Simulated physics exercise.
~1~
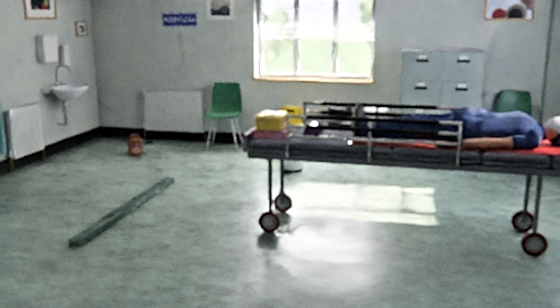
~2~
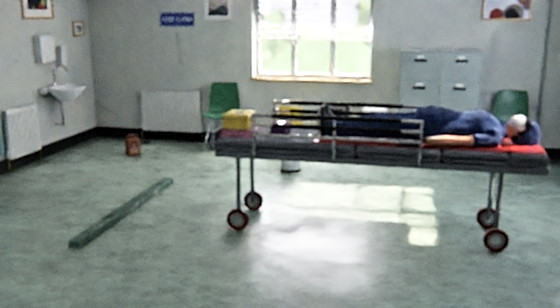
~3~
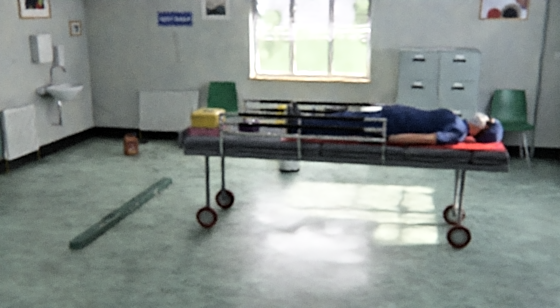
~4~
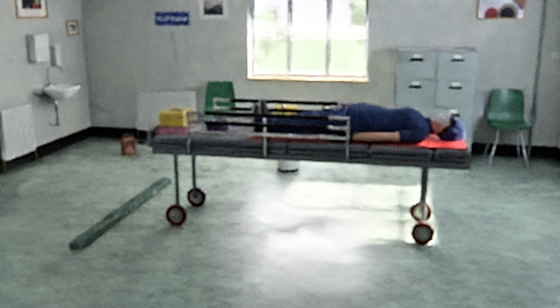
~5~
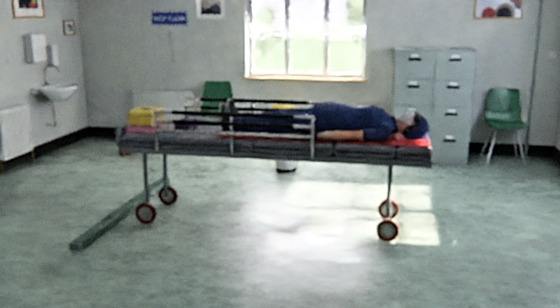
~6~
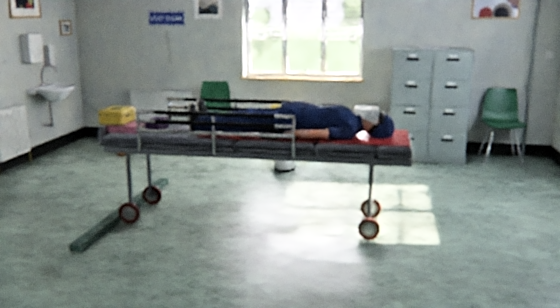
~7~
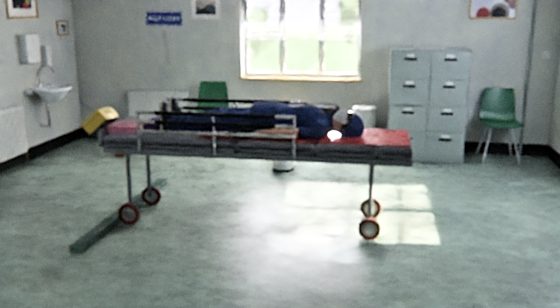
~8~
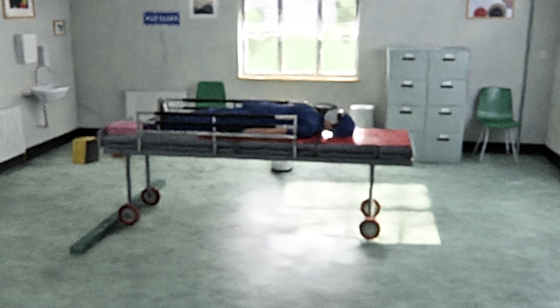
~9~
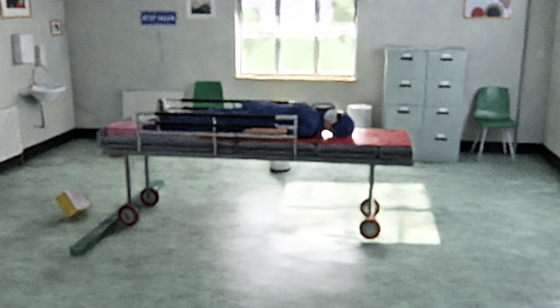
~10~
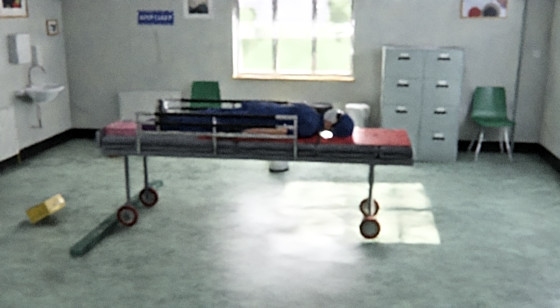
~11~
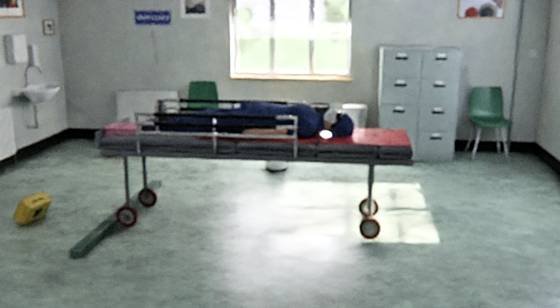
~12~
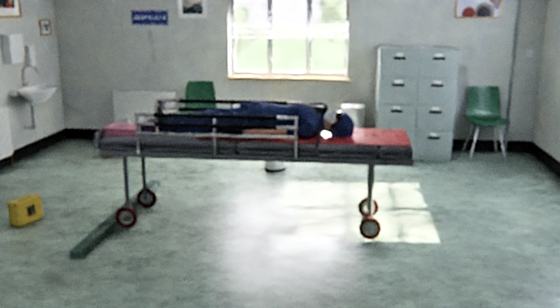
At the start, a person in dark blue lies on a wheeled gurney with a red mattress, a yellow case resting near the feet, in a room with green chairs and filing cabinets. The gurney rolls steadily left across the floor towards a long green sill. At the sill it stops abruptly, and the person slides a little further left before settling. The yellow case keeps going, tips over the left end and tumbles down to the floor. It turns and slides further left, coming to rest there while the person remains lying on the still gurney.
